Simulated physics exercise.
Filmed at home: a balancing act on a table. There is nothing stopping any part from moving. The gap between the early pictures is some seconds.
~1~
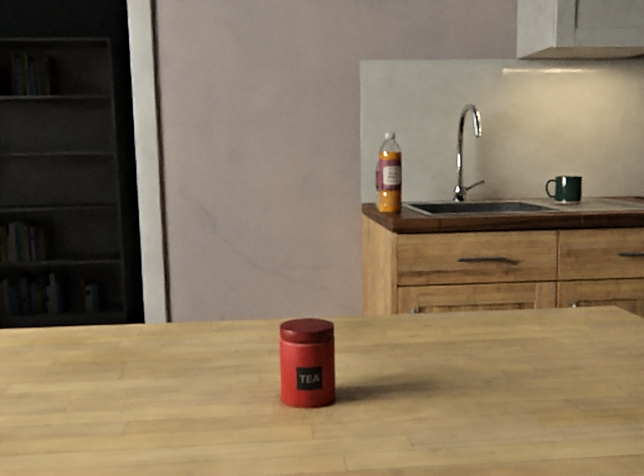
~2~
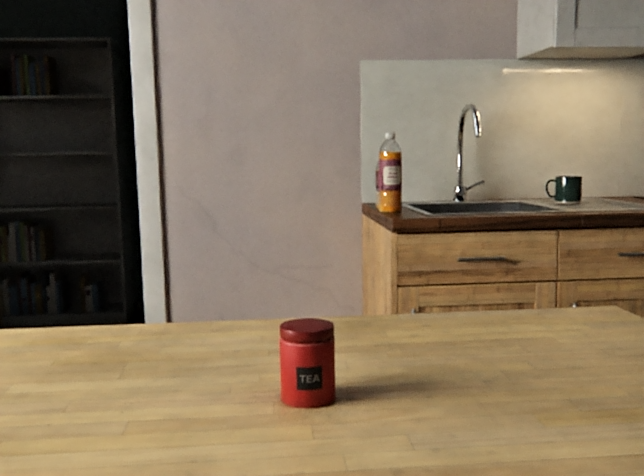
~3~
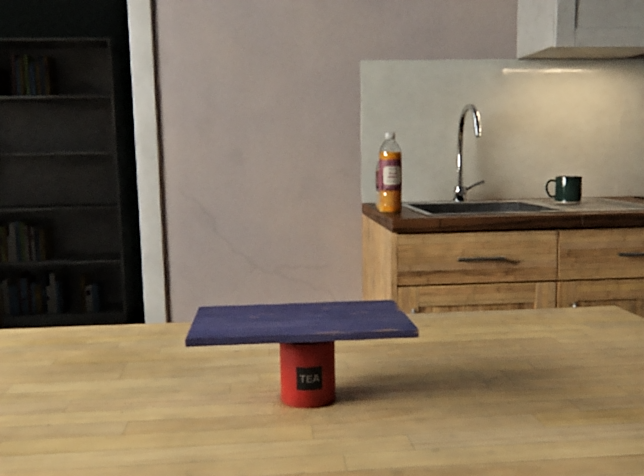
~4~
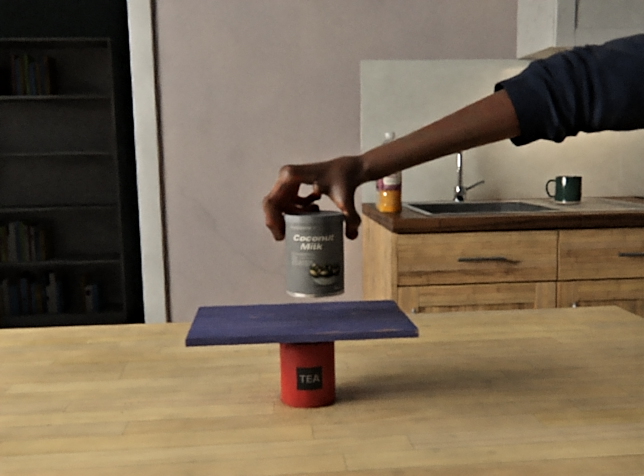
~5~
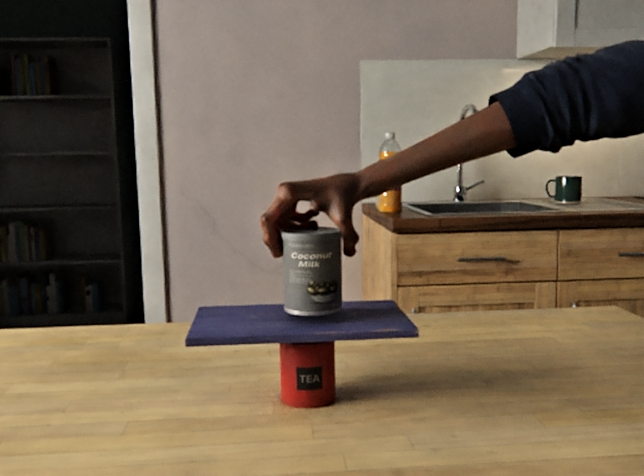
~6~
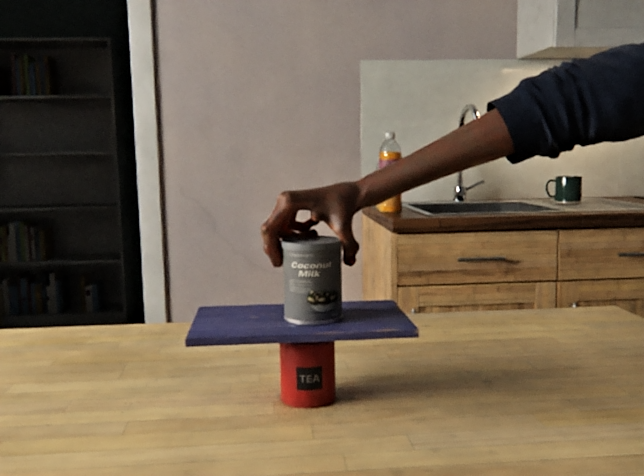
On a kitchen table, a blue board appears atop a red jar and a hand lowers a grey tin onto it.
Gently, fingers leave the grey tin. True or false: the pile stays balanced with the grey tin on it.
True.
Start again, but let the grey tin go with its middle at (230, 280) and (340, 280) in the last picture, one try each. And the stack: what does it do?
Result of try one: Collapse; result of try two: No collapse.
Then, 0.30 s past the last view, nothing moves.
Then, 0.70 s past the last view, grey tin resting near (313, 279).
Finally, all 3 still in place. Final places as the last picture's camera would see them, grey tin near (313, 279). The stack holds.
